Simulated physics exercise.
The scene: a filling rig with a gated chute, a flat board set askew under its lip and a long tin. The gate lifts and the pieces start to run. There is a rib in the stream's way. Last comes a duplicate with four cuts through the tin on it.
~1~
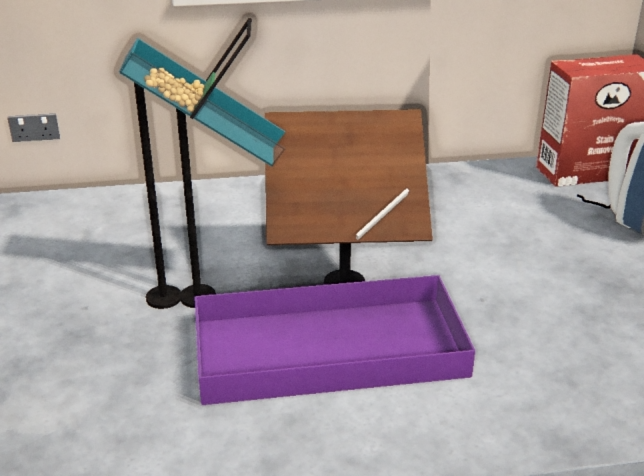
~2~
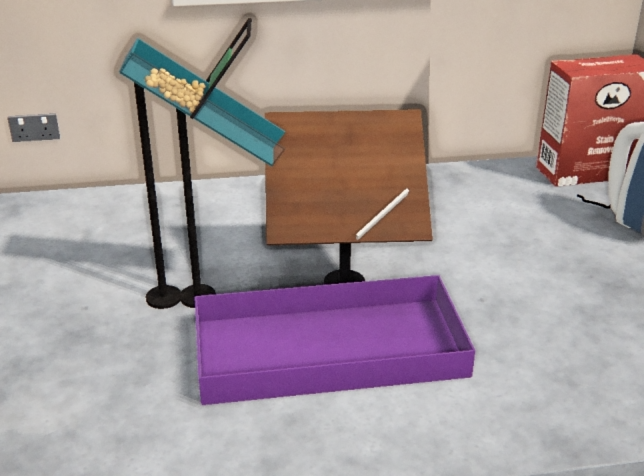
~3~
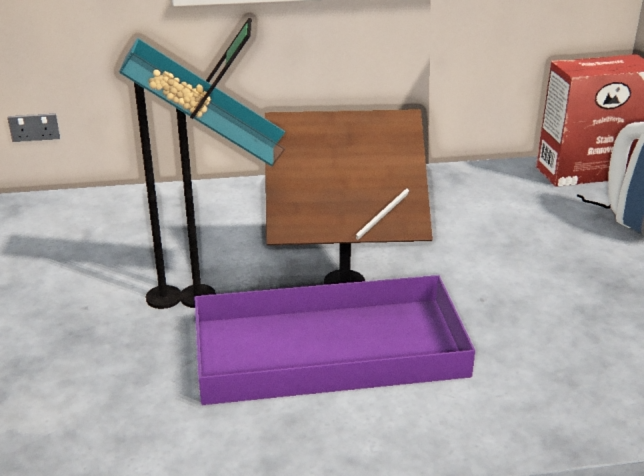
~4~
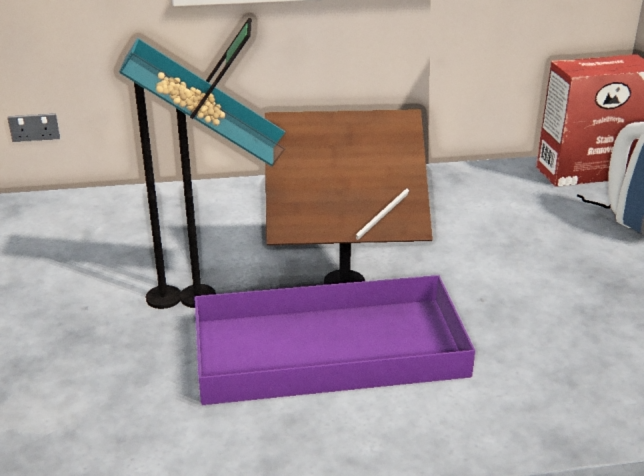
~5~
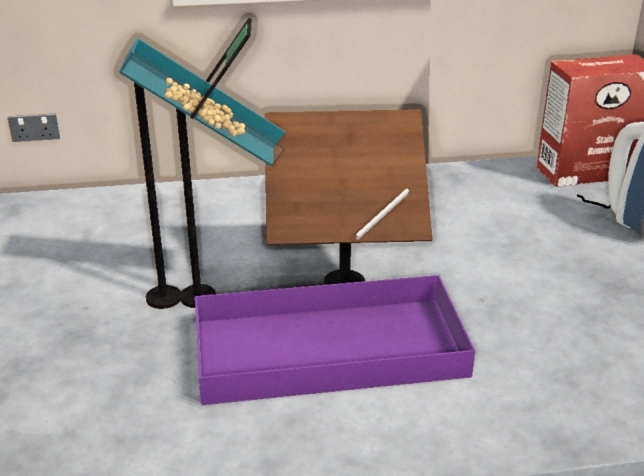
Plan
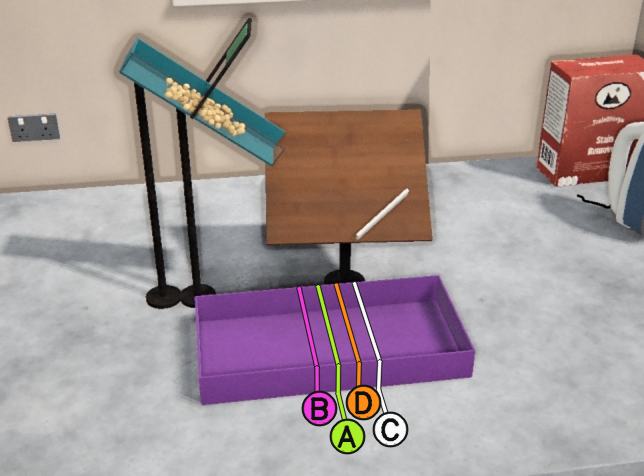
The footage shows pale, round pieces resting in a tilted teal chute above a ribbed brown board and a long, empty purple tin; a gate lifts, and the pieces slide partway down the chute toward the right, spreading out.
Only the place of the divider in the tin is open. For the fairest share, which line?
Choose D.
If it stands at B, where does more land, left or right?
More lands on the right.
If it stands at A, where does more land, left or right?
More lands on the right.
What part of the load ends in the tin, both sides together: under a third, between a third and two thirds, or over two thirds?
Over two thirds.
On the marked copy, line A crosses the front rim at (338, 364); line B crosses the front rim at (316, 366); line C crosses the front rim at (379, 360); line D crosses the front rim at (358, 362).
Choosing A, of what is caught, about a tenth on the left of the divider, the larger part on the right.
Choosing B, of what is caught, about a tenth on the left of the divider, almost all on the right.
Choosing C, of what is caught, the larger part on the left of the divider, roughly a quarter on the right.
Choosing D, of what is caught, roughly half on the left of the divider, roughly half on the right.
